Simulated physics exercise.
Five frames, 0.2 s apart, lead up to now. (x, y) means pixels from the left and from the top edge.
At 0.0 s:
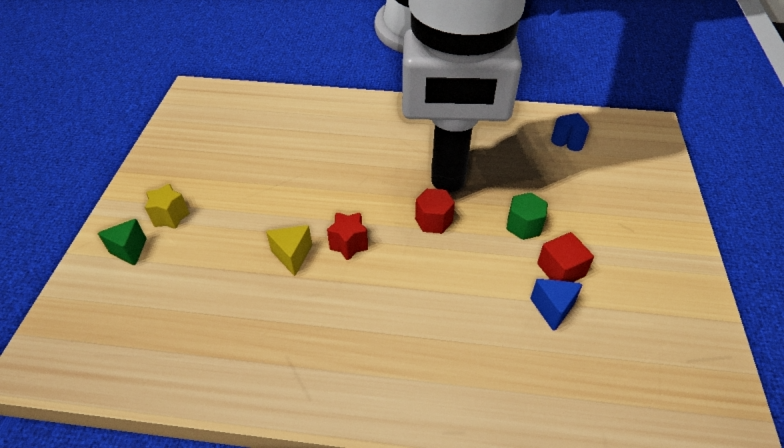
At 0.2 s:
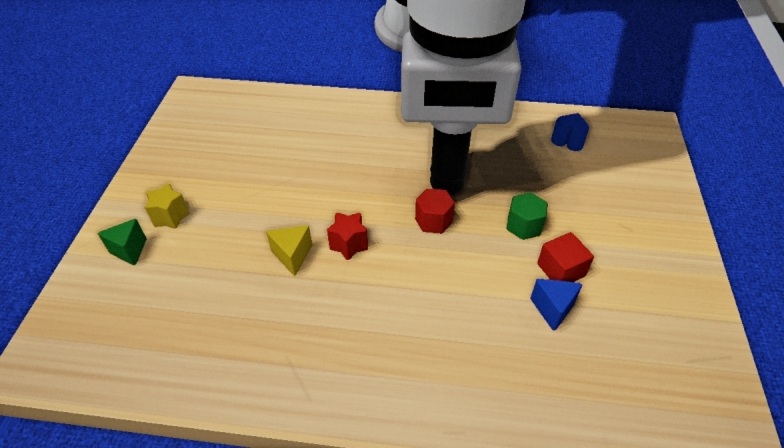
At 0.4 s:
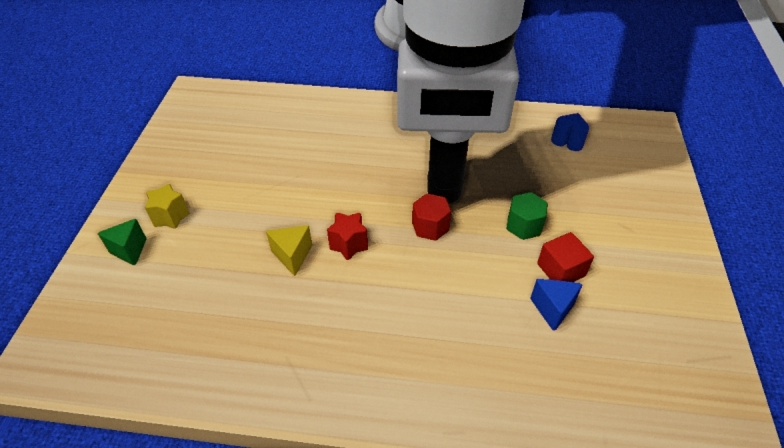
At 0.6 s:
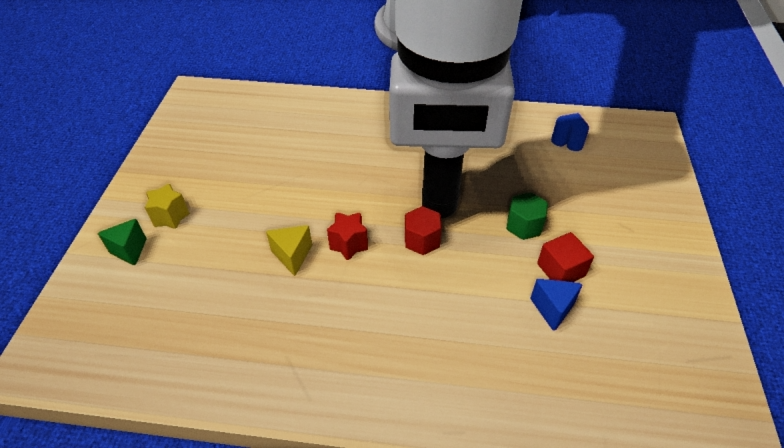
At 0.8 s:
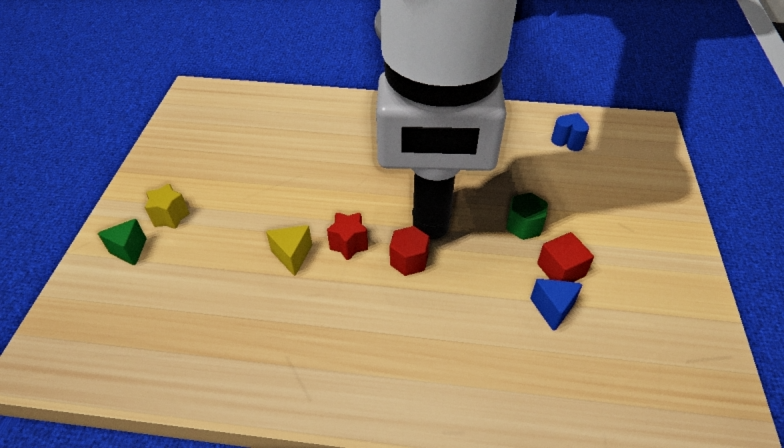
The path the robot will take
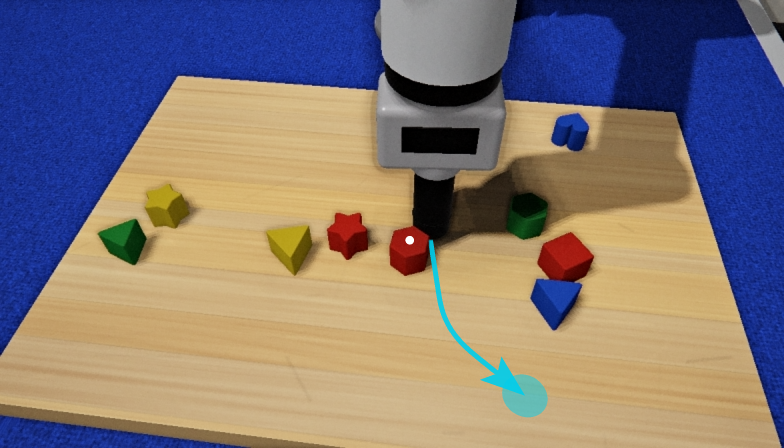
In this clip, a robot arm with a black post stands behind a red hexagonal block on a wooden board, then moves toward the viewer and slightly left, pushing the block while the other coloured blocks stay still.
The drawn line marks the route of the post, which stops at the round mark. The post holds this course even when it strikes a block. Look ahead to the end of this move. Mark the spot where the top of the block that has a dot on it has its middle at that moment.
I'd place it at (398, 259), taking the centre of its top.
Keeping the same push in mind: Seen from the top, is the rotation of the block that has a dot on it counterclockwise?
No, that is not how it ends up.
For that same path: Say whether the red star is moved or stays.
The red star does not move.
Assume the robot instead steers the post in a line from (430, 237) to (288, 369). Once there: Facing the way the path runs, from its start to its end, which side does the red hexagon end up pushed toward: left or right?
It's set to shift left.
Path on the board, from (430, 237) through (438, 290) and (465, 346) to (525, 395); the dot is on the red hexagon.
On the path given first. One third of the way, post (439, 281); red hexagon (398, 259), turned 40° clockwise.
Two thirds of the way, post (467, 337); red hexagon (398, 259), turned 40° clockwise.
At the end, post (528, 387); red star in place; red hexagon (398, 259), turned 40° clockwise.
